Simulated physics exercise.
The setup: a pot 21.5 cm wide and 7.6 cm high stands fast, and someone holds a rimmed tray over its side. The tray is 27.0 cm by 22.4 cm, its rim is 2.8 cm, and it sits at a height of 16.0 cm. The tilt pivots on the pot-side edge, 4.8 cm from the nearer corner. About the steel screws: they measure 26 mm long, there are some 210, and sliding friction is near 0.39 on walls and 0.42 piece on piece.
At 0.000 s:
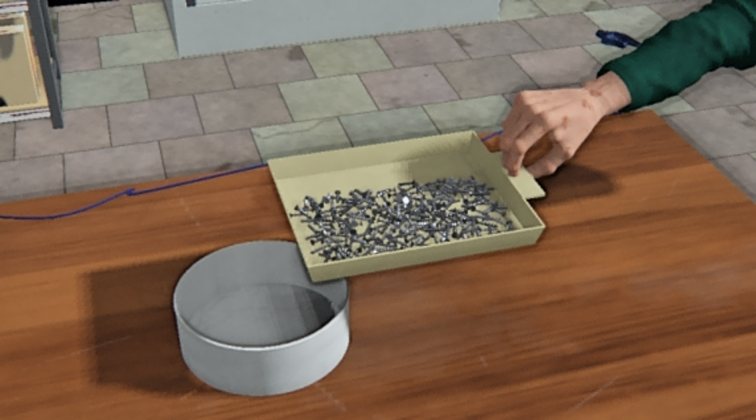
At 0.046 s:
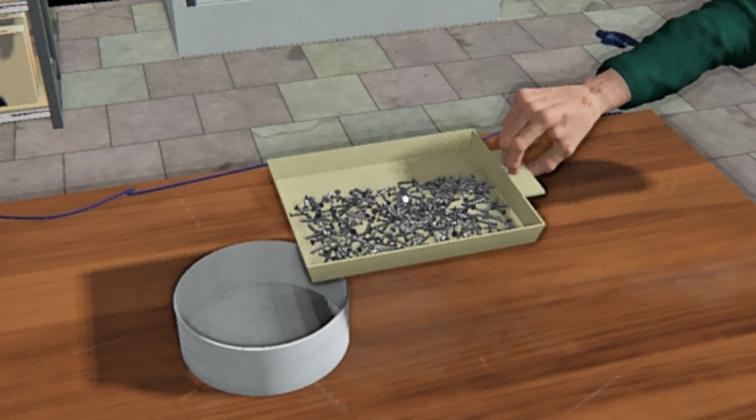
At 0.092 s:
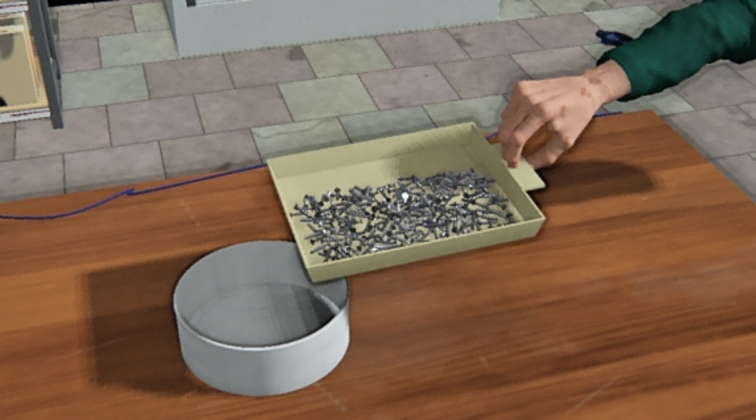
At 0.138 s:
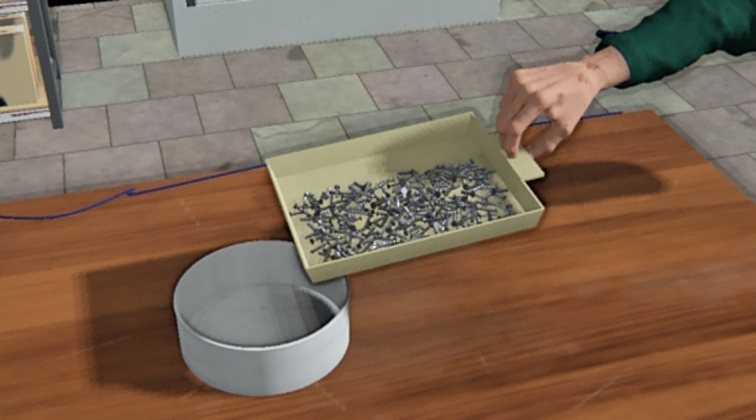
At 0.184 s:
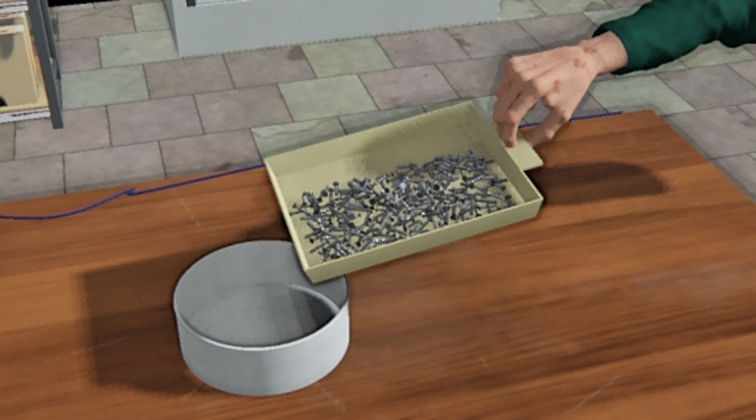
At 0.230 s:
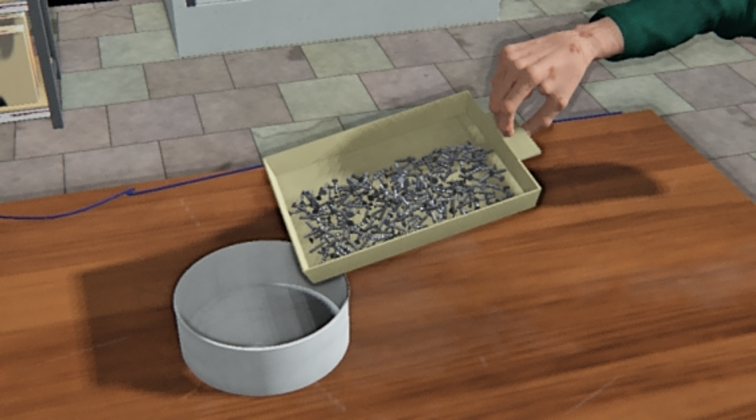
A shallow, pale yellow tray of small steel screws rests nearly level above the rim of a round gray pot, held at its right end by a hand in a green sleeve. The hand then raises that end, slanting the tray slightly down toward the pot, while the screws stay heaped inside.
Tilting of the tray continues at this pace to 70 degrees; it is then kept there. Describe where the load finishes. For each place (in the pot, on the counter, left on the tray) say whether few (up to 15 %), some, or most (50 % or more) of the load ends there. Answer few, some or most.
Pot: Some; counter: Few; tray: Most.
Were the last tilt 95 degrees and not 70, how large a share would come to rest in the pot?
You'd end up with some 85 % in the pot.
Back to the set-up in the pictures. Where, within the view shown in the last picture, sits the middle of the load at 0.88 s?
(297, 226), roughly.
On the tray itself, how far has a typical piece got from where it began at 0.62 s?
Roughly 4 cm.
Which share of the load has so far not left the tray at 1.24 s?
About 70 per cent.
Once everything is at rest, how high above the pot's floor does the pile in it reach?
About 1.5 centimetres.
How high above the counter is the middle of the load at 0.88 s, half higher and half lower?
About 20 centimetres.
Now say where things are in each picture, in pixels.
In the first picture, tray tilt 0 degrees, front corners at (313, 262) and (536, 224); middle of the pieces at (408, 217); pot at (262, 291).
In the second picture, tray tilt 1 degrees, front corners at (313, 262) and (536, 222); middle of the pieces at (408, 216).
In the third picture, tray tilt 3 degrees, front corners at (312, 262) and (536, 216); middle of the pieces at (408, 213).
In the fourth picture, tray tilt 6 degrees, front corners at (311, 263) and (535, 207), lowest corner left front; middle of the pieces at (407, 208).
In the fifth picture, tray tilt 9 degrees, front corners at (309, 264) and (534, 197), lowest corner left front; middle of the pieces at (406, 203).
In the sixth picture, tray tilt 12 degrees, front corners at (308, 265) and (532, 187), lowest corner left front; middle of the pieces at (405, 198); pot at (262, 291). The tray's pace is about 70 degrees a second.
After 0.62 s, tilt 40 degrees; the tray holds 100 %, the pot 0 %.
After 0.88 s, tilt 59 degrees; the tray holds 100 %, the pot 0 %.
After 1.24 s, tilt 70 degrees; the tray holds 70 %, the pot 20 %.
At rest (2.2 s), pot 30 %, counter 5 %, tray 65 %.
